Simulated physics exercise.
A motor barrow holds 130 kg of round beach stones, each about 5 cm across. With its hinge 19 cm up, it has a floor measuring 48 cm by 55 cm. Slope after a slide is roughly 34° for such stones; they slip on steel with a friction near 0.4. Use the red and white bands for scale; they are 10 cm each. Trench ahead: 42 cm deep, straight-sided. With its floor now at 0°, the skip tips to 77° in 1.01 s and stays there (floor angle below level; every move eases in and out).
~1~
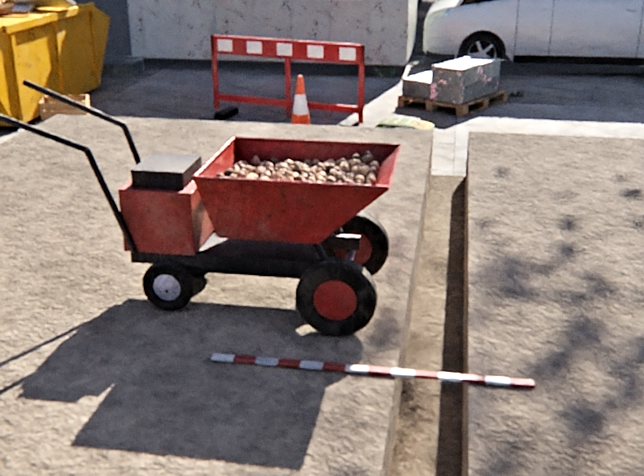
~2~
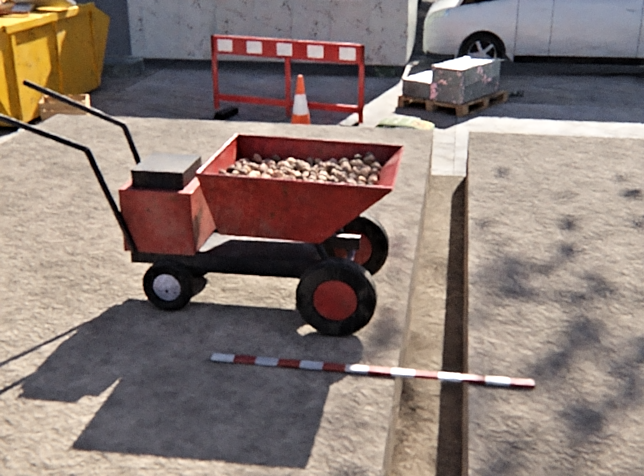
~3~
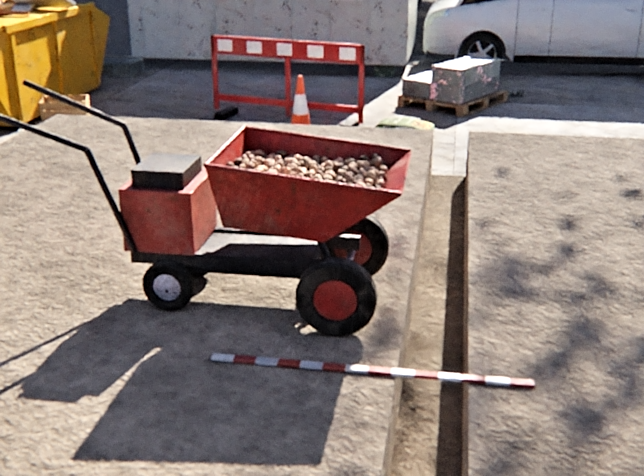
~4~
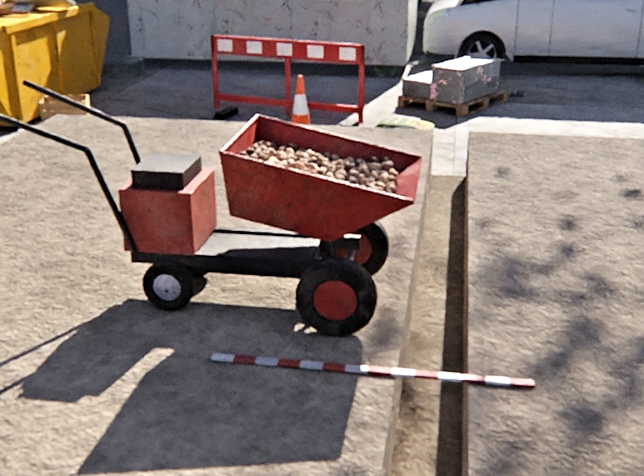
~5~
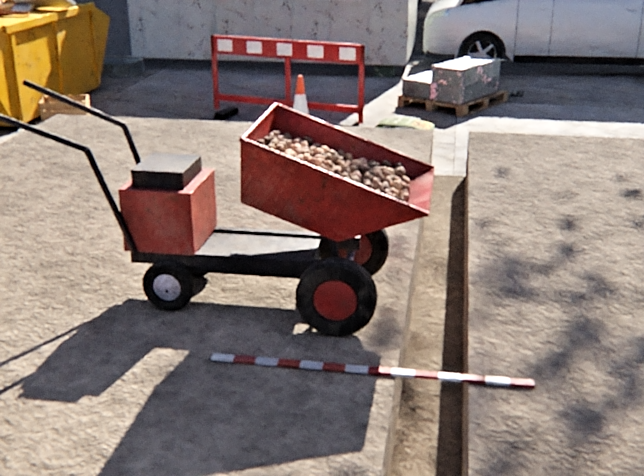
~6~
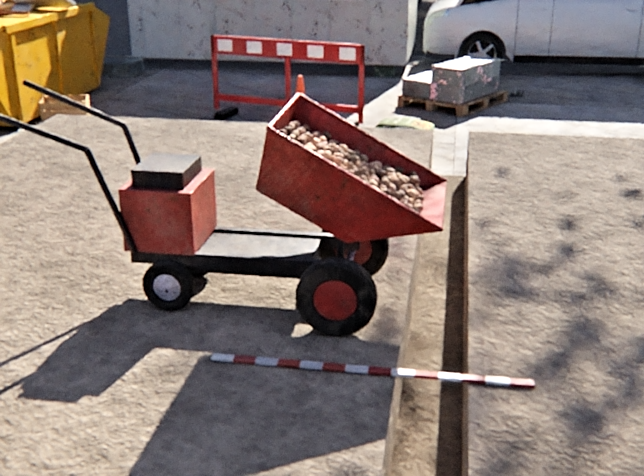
On a sunlit paved yard, a red barrow's skip full of round stones tilts steadily rightward.
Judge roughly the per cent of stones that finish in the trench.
An estimated 6 per cent finish in the trench.
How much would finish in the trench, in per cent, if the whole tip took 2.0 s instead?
Expected share: Around 10%.
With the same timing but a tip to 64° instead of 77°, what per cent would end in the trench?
Roughly 10 per cent would end in the trench.
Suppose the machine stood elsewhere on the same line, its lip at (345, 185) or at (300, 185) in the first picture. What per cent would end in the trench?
About 60 and 95 per cent.
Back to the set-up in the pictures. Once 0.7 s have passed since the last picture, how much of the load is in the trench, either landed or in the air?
Roughly 0 percent of the load.
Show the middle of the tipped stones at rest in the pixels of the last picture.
Their middle ends up near (543, 313).
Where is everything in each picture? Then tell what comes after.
The skip is at 0°, its lip at (389, 188); the top of the load is at (361, 165), in the first picture.
Lip at (392, 190), floor tilted 2°, highest stones at (349, 166), in the second picture.
The skip is at 6°, its lip at (401, 194); the top of the load is at (281, 164), in the third picture.
The skip is at 12°, its lip at (414, 203); the top of the load is at (262, 152), in the fourth picture.
The skip is at 20°, its lip at (428, 215); the top of the load is at (274, 140), in the fifth picture.
Lip at (442, 230), floor tilted 29°, highest stones at (294, 131), in the sixth picture.
Then, 0.3 s after the last picture the floor is at 65°, 100 % in the skip; the foremost stones are at (477, 277).
Then, 0.7 s after the last picture the floor is at 77°, 42 % in the skip, 1 % in the trench, 57 % past the trench; the foremost stones are at (606, 324).
Then, 1.0 s after the last picture the floor is at 77°, 9 % in the skip, 3 % in the trench, 88 % past the trench; the foremost stones are past the picture's edge.
Then, 3.0 s after the last picture the floor is at 77°, 4 % in the skip, 6 % in the trench, 90 % past the trench; the foremost stones are past the picture's edge.
